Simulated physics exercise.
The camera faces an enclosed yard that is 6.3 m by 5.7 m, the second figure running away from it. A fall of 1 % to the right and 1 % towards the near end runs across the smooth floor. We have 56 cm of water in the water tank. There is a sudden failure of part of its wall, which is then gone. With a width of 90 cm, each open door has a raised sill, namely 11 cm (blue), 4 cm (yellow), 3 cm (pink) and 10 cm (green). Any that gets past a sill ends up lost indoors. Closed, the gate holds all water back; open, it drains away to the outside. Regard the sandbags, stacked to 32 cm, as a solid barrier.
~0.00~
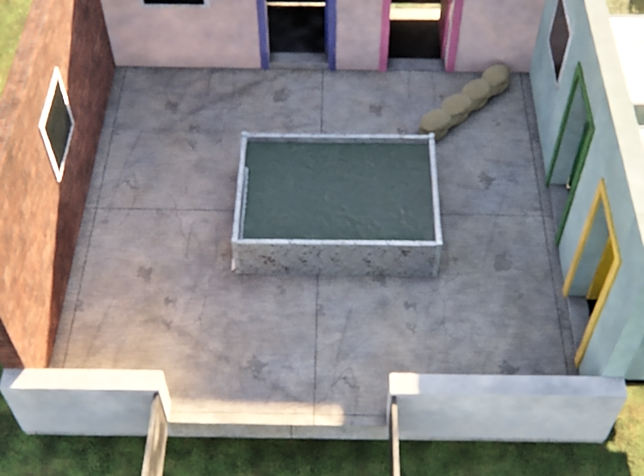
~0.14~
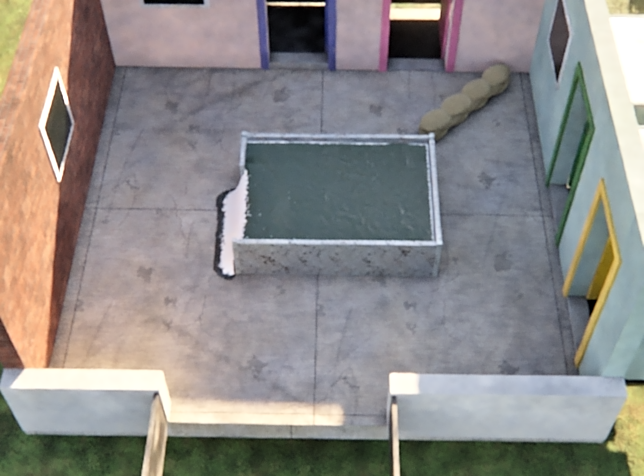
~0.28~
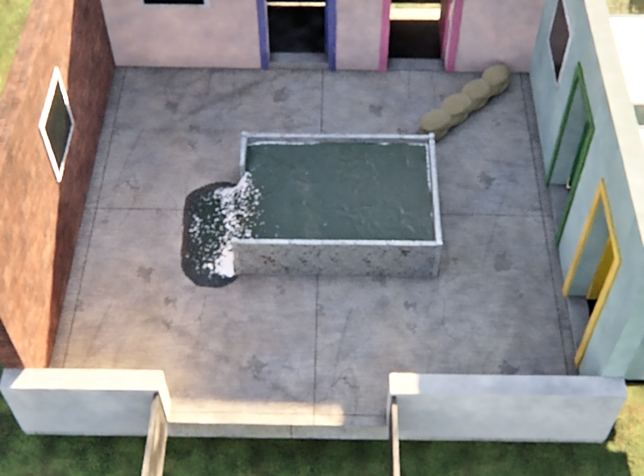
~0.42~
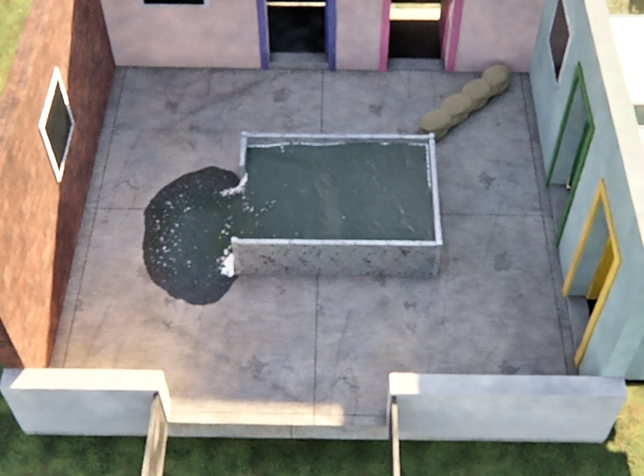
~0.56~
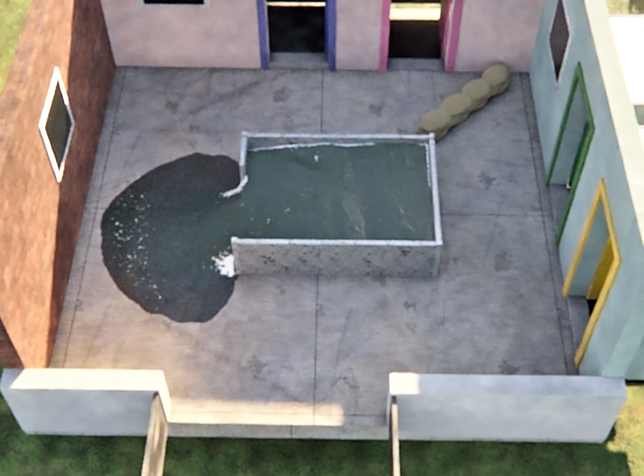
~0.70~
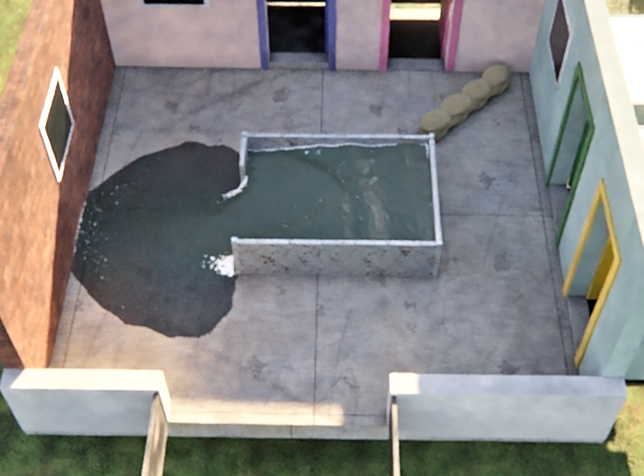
Dark water burst through the left side of a raised rectangular tank in a walled yard, foaming at the gap, then spread across the grey floor in a widening rounded pool to the brick wall.
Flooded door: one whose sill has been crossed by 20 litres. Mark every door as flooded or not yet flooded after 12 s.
After that time, blue door: Not yet flooded; yellow door: Flooded; pink door: Flooded; green door: Not yet flooded.
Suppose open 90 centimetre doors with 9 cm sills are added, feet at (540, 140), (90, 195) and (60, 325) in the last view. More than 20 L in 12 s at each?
In turn: Below, above, over.
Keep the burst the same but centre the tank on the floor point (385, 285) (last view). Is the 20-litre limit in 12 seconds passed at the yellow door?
After that, the yellow door ends up inside the limit.
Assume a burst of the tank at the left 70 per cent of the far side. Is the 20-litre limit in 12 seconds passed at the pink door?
Then pink exceeds it.
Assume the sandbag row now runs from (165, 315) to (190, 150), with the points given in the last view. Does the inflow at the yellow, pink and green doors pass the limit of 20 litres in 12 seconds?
Moved that way: Yellow holds, pink holds, green holds.
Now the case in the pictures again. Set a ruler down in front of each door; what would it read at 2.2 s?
Centimetres: Blue 0 / yellow 0 / pink 0 / green 0.
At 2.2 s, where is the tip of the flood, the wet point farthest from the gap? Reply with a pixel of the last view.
That lands around (116, 70) in the last picture.
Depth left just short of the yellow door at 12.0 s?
It averages close to 8.5 centimetres.
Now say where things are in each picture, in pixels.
The first frame shows the water tank at (337, 191) is whole and still, 56 cm deep.
In the second frame, the front is at (227, 272), 0.7 m from the gap at (243, 222); 0.3 m2 of floor is under water; 56 cm left at the back of the water tank.
In the third frame, the front is at (194, 196), 0.9 m from the gap at (243, 224); 1.0 m2 of floor is under water; 56 cm left at the back of the water tank.
In the fourth frame, water pours out at (243, 225) and has run 1.3 m, to (153, 209); typically 8 cm deep outside, 56 cm at the water tank's back.
In the fifth frame, the front is at (112, 212), 1.8 m from the gap at (243, 225); 3.3 m2 of floor is under water; 56 cm left at the back of the water tank.
In the sixth frame, water pours out at (243, 225) and has run 2.2 m, to (75, 258); typically 5 cm deep outside, 56 cm at the water tank's back.
After 1.4 s water covers 20 % of the floor and is deepest (30 cm) near (76, 251); blue door not reached, yellow door not reached, pink door not reached, green door not reached.
After 2.2 s water covers 25 % of the floor and is deepest (41 cm) near (44, 400); blue door not reached, yellow door not reached, pink door not reached, green door not reached.
After 3.5 s water covers 50 % of the floor and is deepest (29 cm) near (44, 400); blue door 4 cm at the sill, 0 L in, yellow door not reached, pink door not reached, green door not reached.
After 7.0 s water covers 90 % of the floor and is deepest (14 cm) near (461, 93); blue door 4 cm at the sill, 0 L in, yellow door 11 cm at the sill, 47 L in, pink door 6 cm at the sill, 2 L in, green door 3 cm at the sill, 0 L in.
After 12.0 s water covers 95 % of the floor and is deepest (10 cm) near (571, 410); blue door 2 cm at the sill, 0 L in, yellow door 8 cm at the sill, 122 L in, pink door 8 cm at the sill, 80 L in, green door 8 cm at the sill, 0 L in.
